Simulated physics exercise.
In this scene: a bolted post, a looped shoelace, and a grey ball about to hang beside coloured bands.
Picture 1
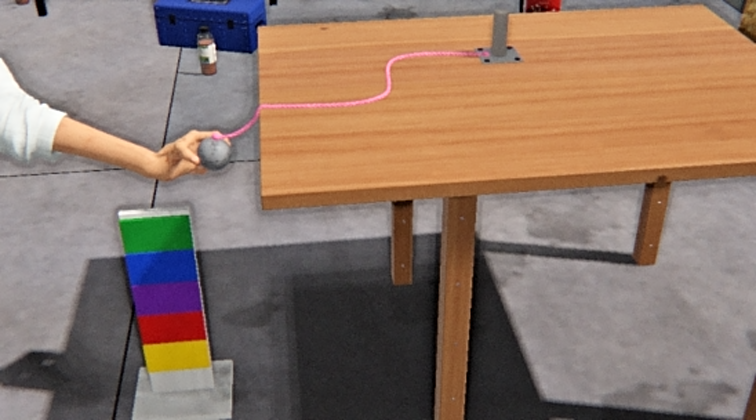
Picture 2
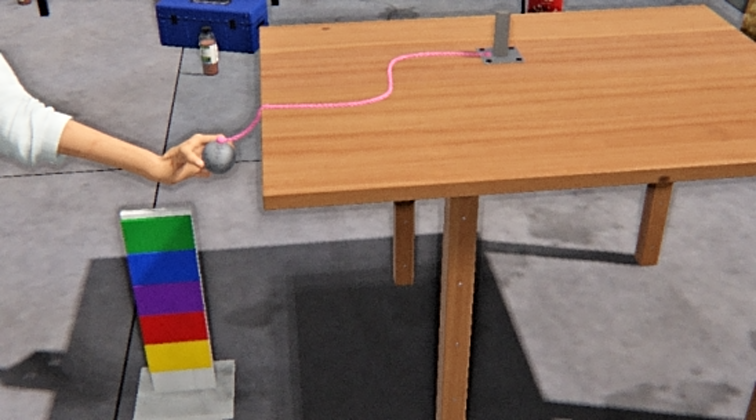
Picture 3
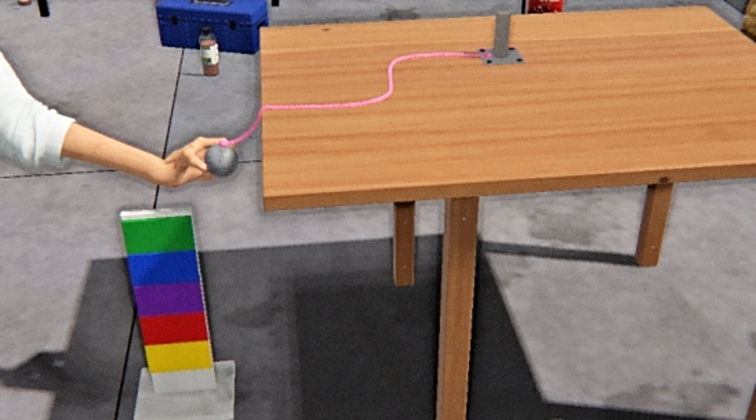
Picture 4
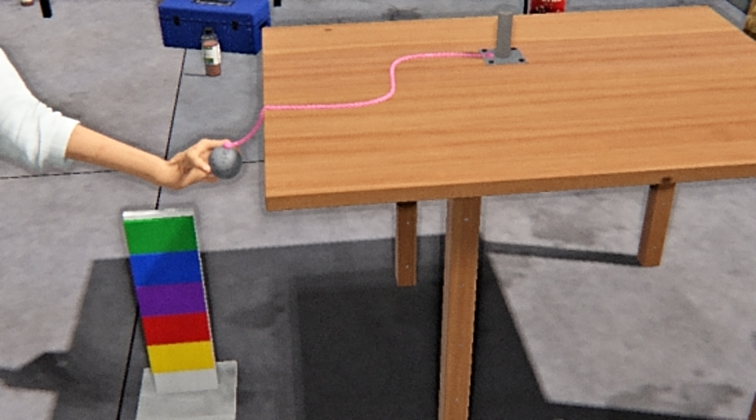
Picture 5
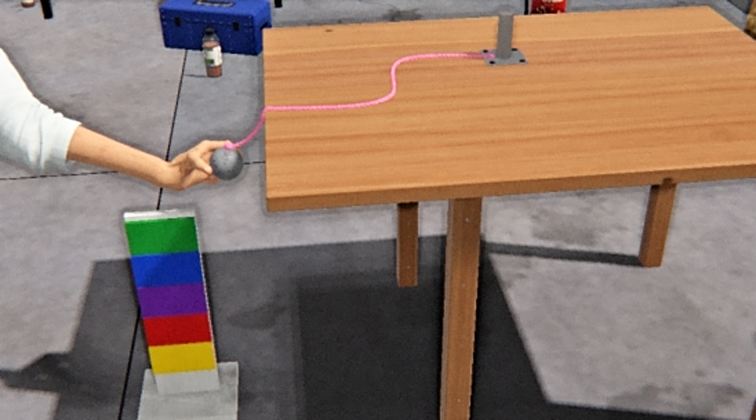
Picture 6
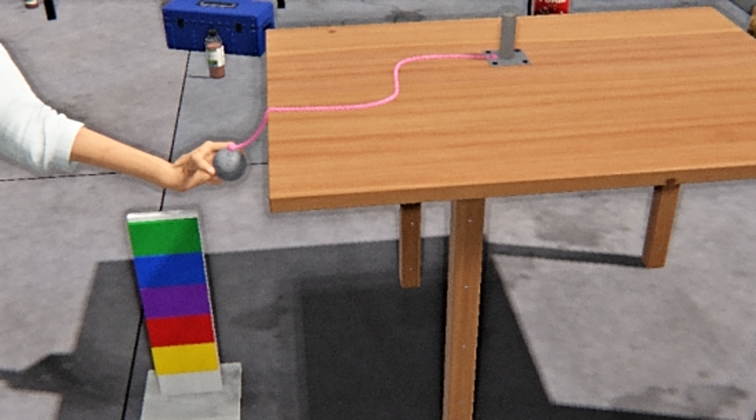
A hand holding a grey ball tied to a pink cord beside a wooden table, barely moving above stacked coloured bands.
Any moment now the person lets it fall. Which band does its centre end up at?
Green.
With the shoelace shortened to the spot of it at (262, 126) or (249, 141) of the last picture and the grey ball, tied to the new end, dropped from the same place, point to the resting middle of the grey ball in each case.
The first cut gives (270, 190) and the second gives (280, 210).
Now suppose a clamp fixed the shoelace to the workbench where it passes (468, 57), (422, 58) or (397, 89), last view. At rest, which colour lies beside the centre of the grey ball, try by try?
Green; green; no band.
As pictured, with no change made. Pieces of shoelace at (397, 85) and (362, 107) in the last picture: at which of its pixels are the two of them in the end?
(354, 84) and (290, 96), approximately.
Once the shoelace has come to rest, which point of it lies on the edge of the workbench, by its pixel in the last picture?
You'll find it somewhere around (336, 109).
Soon after, ball near (245, 234); level with green.
After that, ball near (299, 219); level with green.
And then, ball near (269, 229); level with green.
In the end, ball near (276, 227); level with green. Its centre hangs level with the green band.
